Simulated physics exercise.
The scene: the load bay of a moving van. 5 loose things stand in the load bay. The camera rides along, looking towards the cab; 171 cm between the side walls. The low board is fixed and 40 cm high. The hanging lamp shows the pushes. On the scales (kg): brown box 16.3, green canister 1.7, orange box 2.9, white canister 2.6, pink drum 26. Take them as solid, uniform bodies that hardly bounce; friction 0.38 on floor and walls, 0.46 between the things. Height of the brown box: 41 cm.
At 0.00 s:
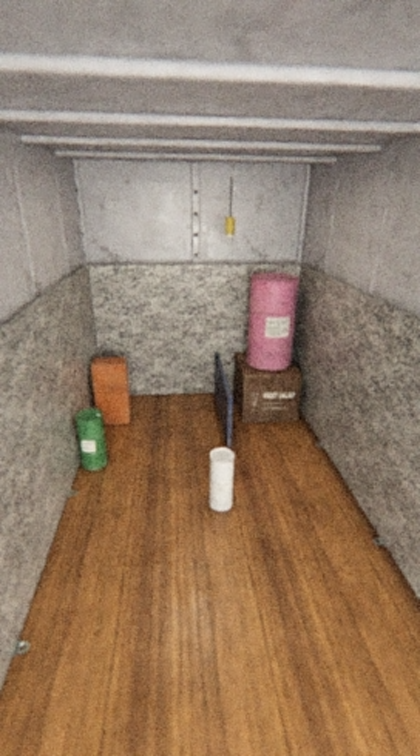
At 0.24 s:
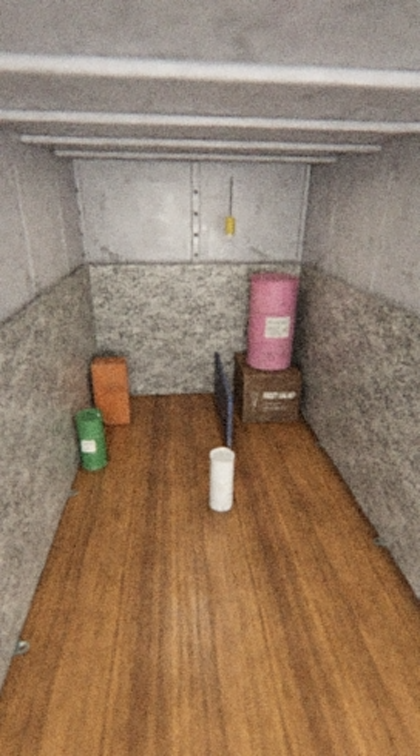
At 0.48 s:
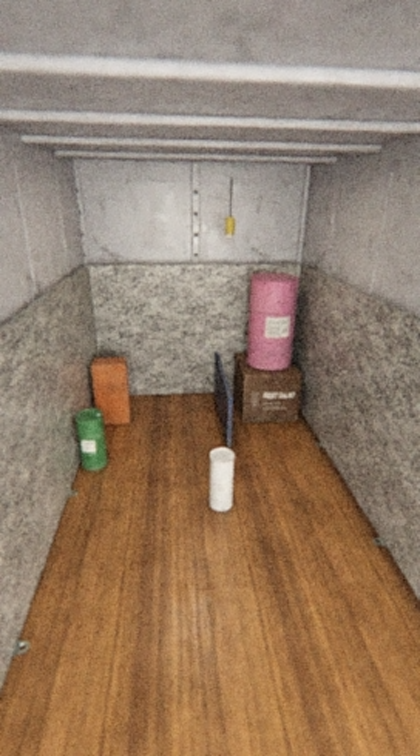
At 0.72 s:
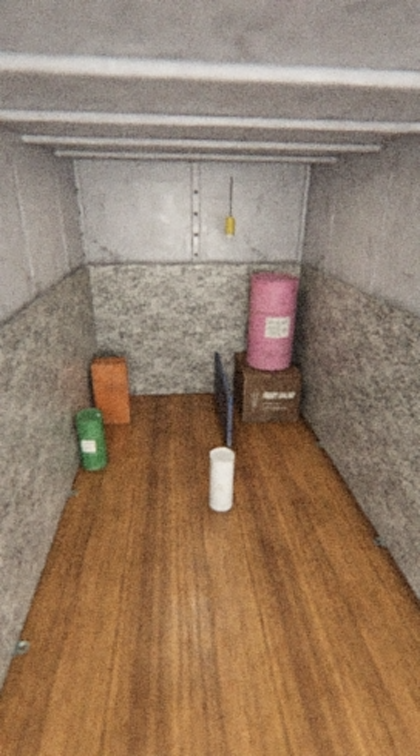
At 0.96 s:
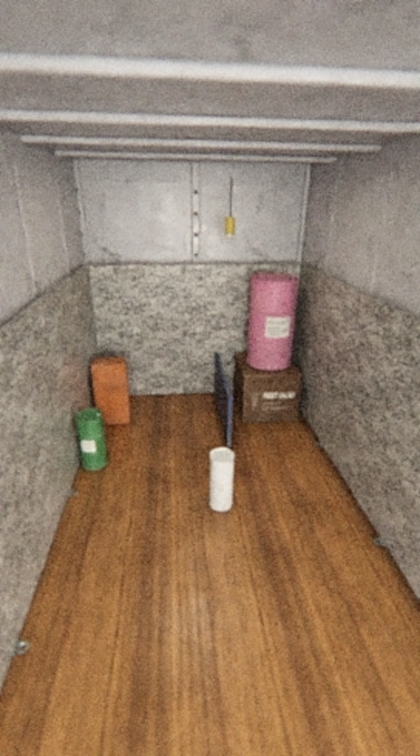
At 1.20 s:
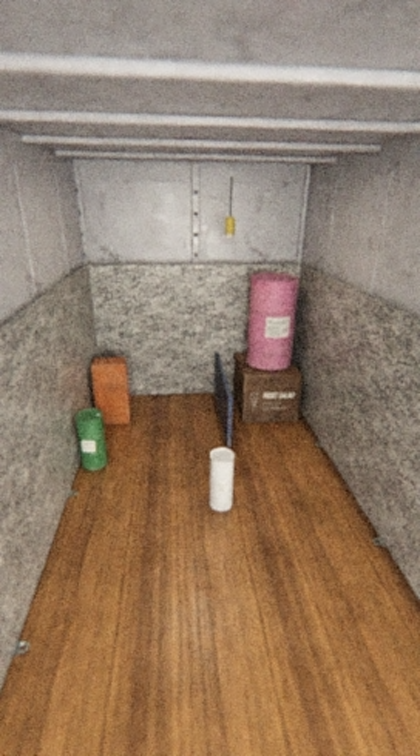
Pink drum resting on a brown box beside orange, green and white containers in a van's load bay, nothing visibly moving.
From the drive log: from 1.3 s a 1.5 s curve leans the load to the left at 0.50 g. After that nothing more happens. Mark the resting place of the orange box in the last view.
The orange box comes to rest near (107, 393).
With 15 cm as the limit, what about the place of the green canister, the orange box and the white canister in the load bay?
The green canister holds its spot; the orange box keeps its place; the white canister gets shifted.
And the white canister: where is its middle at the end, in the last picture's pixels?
At about (92, 500).
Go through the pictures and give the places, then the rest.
The first picture shows smooth; orange box (112, 391); brown box (265, 385).
The second picture shows push 0.09 g jolt; white canister (221, 480); pink drum (272, 321).
The third picture shows smooth; brown box (265, 385); green canister (92, 439).
The fourth picture shows smooth; white canister (221, 480); pink drum (272, 321).
The fifth picture shows smooth; brown box (265, 385); green canister (92, 439).
The sixth picture shows smooth; orange box (112, 391); white canister (221, 480).
Around 2.00 s, push 0.50 g left; orange box shifted 4 cm near (107, 392); pink drum shifted 15 cm; white canister shifted 14 cm.
Around 2.40 s, push 0.50 g left; orange box shifted 4 cm near (107, 392); white canister on its side; pink drum at 20° to upright.
Around 2.90 s, smooth; pink drum now off its perch; orange box shifted 4 cm near (107, 392); white canister on its side.
Finally (4.9 s), off its perch, pink drum; on their side or leaning hard in the load bay, white canister; the other 3 still in place (within 15 cm). In the last view, orange box near (107, 393).
